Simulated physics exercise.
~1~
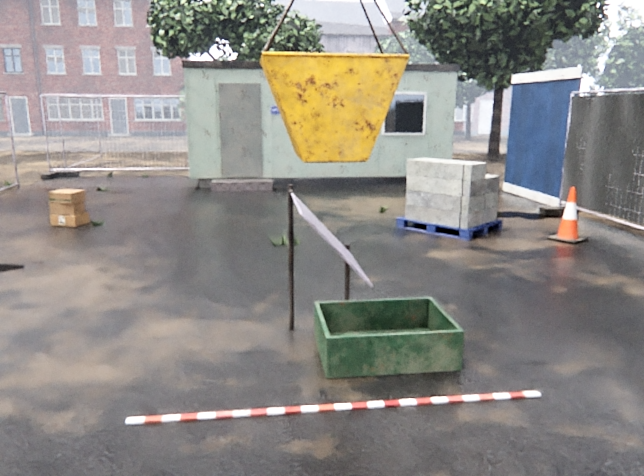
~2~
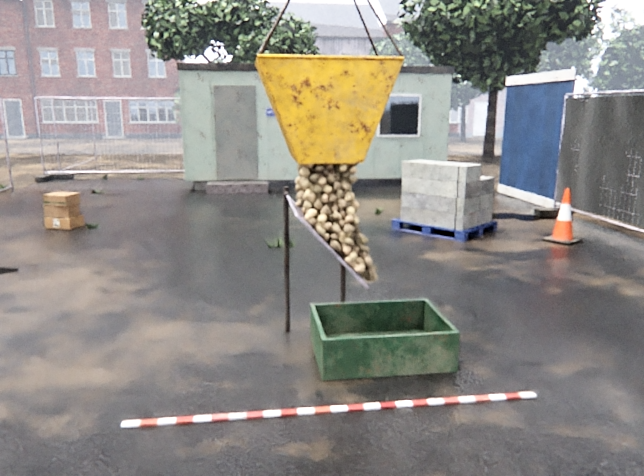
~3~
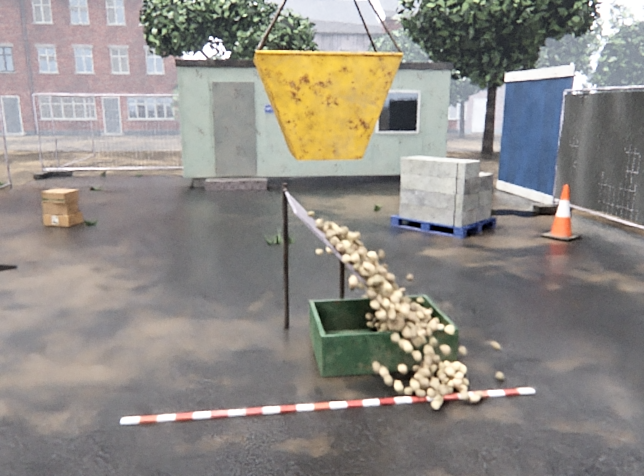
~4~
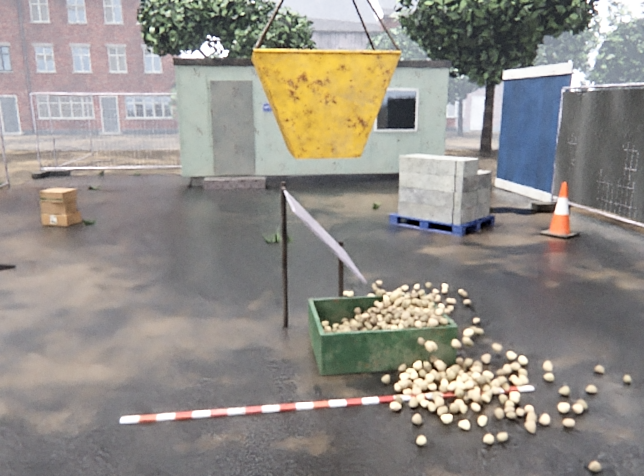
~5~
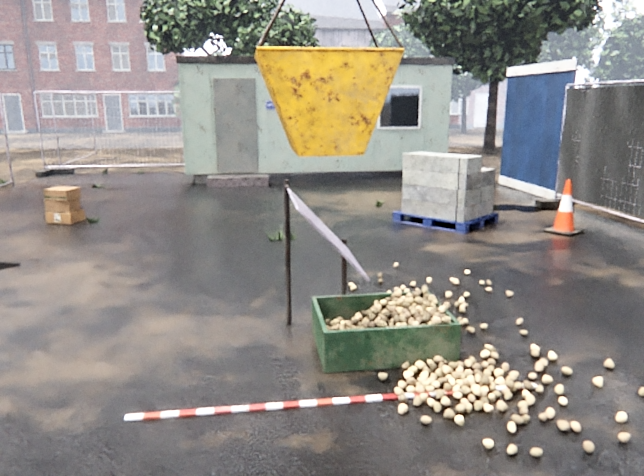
In the video, rounded cobbles drop from a suspended yellow hopper onto a sloping steel slide and tumble down to the right, many landing in a green bin while others spill beyond it, ending with the bin heaped and stones scattered across the wet ground.
